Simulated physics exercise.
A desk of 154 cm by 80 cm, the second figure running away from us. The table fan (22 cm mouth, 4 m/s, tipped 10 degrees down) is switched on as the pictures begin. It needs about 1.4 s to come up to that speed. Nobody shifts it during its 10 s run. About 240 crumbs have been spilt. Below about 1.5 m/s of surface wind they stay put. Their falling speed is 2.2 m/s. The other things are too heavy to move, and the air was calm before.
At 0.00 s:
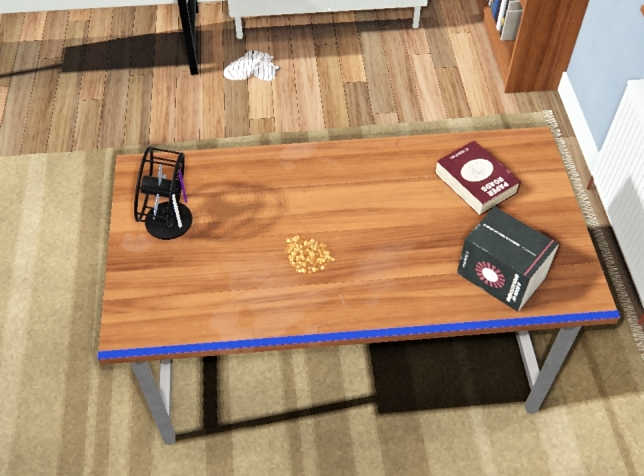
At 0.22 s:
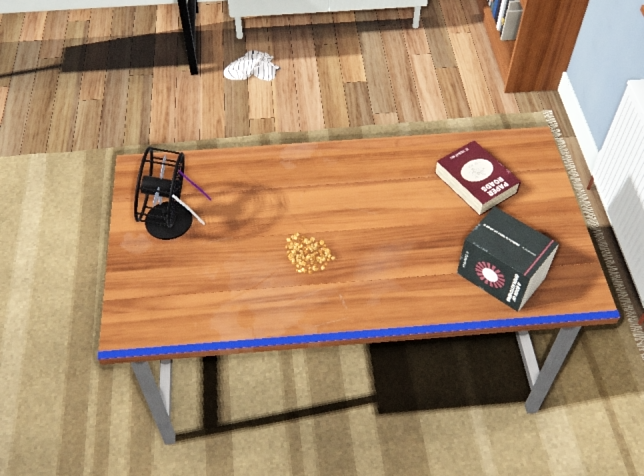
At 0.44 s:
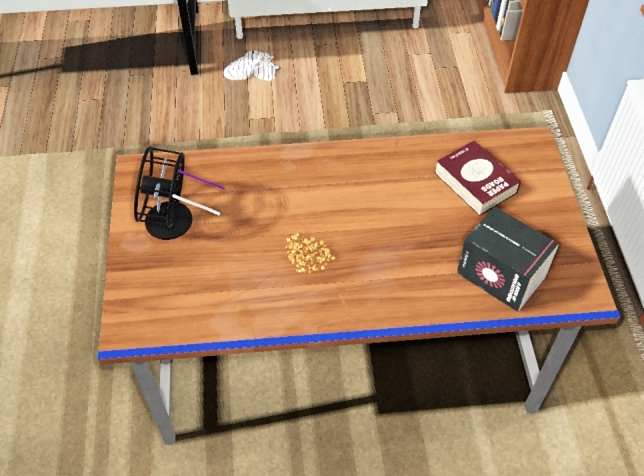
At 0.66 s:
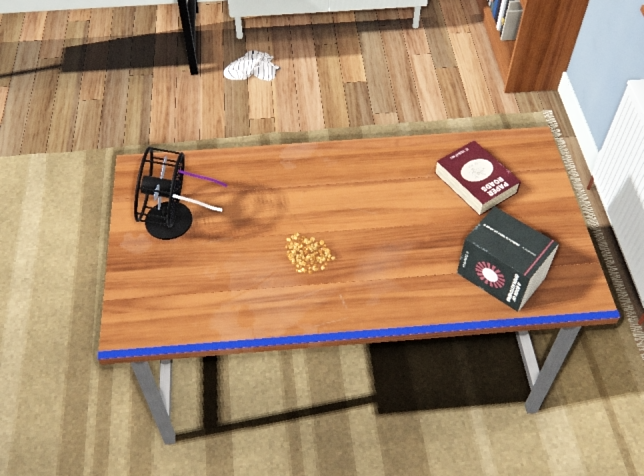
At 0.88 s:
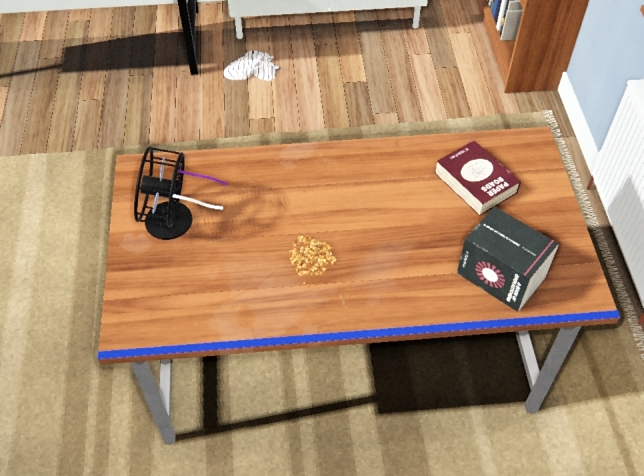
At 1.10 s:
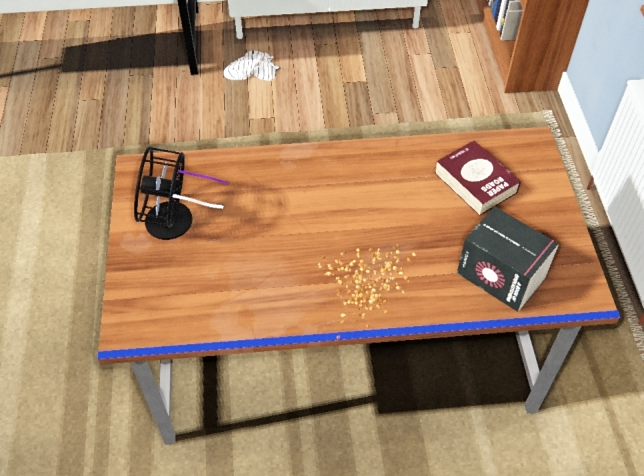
The video shows a black table fan on a wooden desk with its ribbons lifting and streaming out to the right, then a pile of golden crumbs begins shifting and spreads rightward and toward the blue edge, while two books stay still.
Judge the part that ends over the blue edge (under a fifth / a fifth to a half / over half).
The share over the blue edge is more than half.
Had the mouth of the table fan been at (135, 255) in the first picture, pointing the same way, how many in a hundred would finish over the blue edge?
Then about 0 %.
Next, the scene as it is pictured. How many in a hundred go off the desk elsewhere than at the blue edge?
Near 2 %.
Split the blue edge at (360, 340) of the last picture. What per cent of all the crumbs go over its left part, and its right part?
About 0 % left and 90 % right.
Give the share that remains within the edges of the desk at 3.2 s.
Some 5 per cent.
After 2.0 s the count stands so, 93 % are over the blue edge.
After 3.2 s the count stands so, 93 % are over the blue edge.
After 5.5 s the count stands so, 93 % are over the blue edge.
After 10.0 s, at the end, 93 % are over the blue edge.
